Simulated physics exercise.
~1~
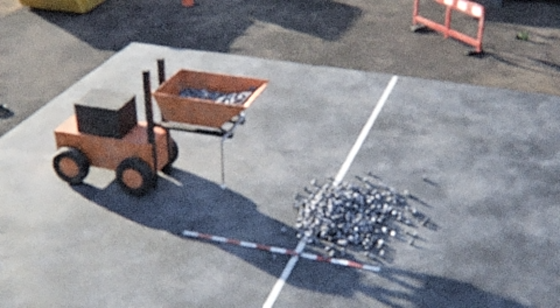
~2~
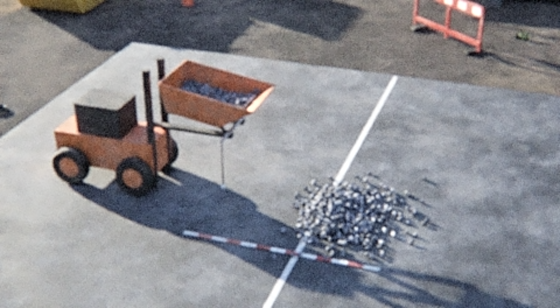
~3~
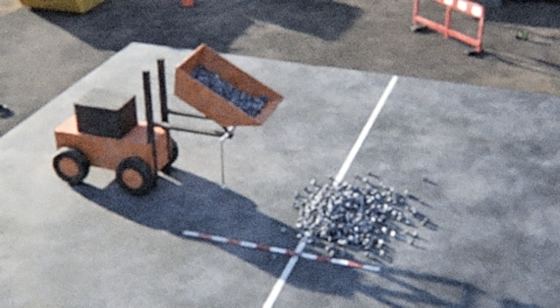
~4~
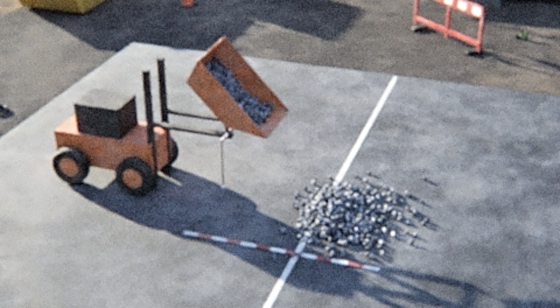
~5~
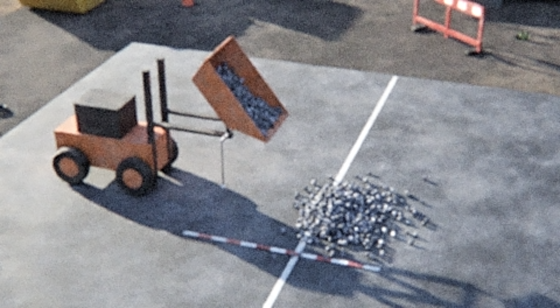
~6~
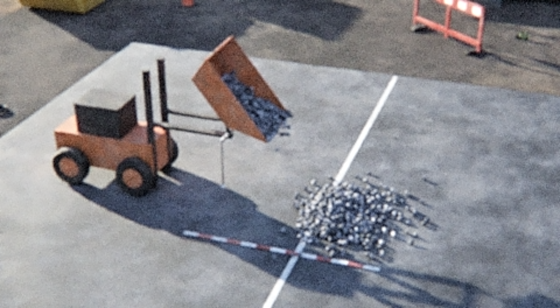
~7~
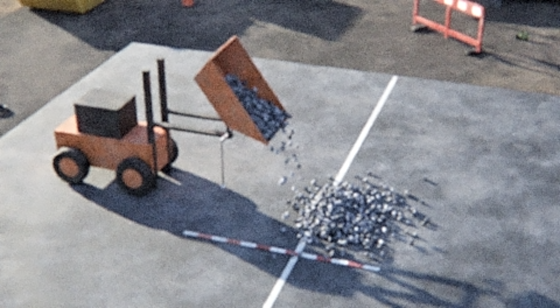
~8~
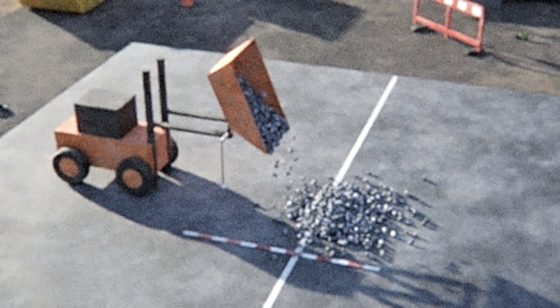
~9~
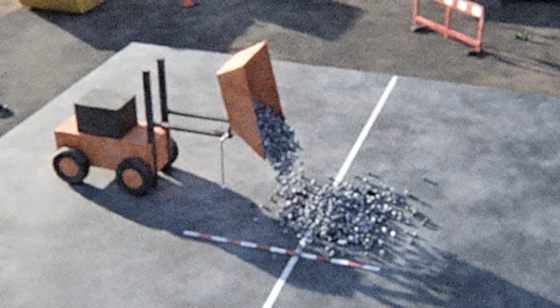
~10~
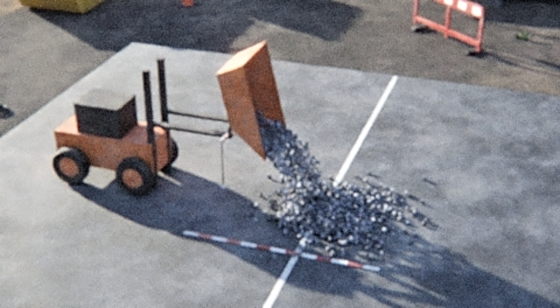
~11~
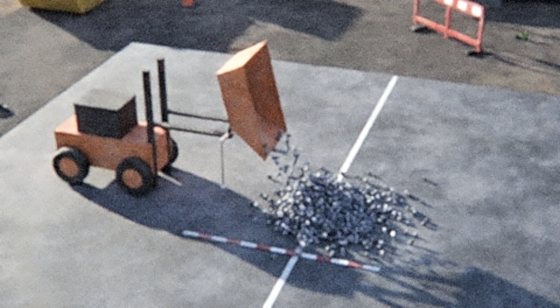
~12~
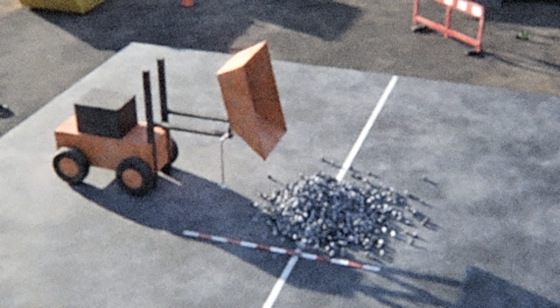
The video shows an orange forklift with a raised skip of grey stones beside a loose pile lying across a white line. The skip tips forward to the right, pauses, then tips steeply until the stones pour onto the pile, leaving it empty and tilted above the enlarged heap.
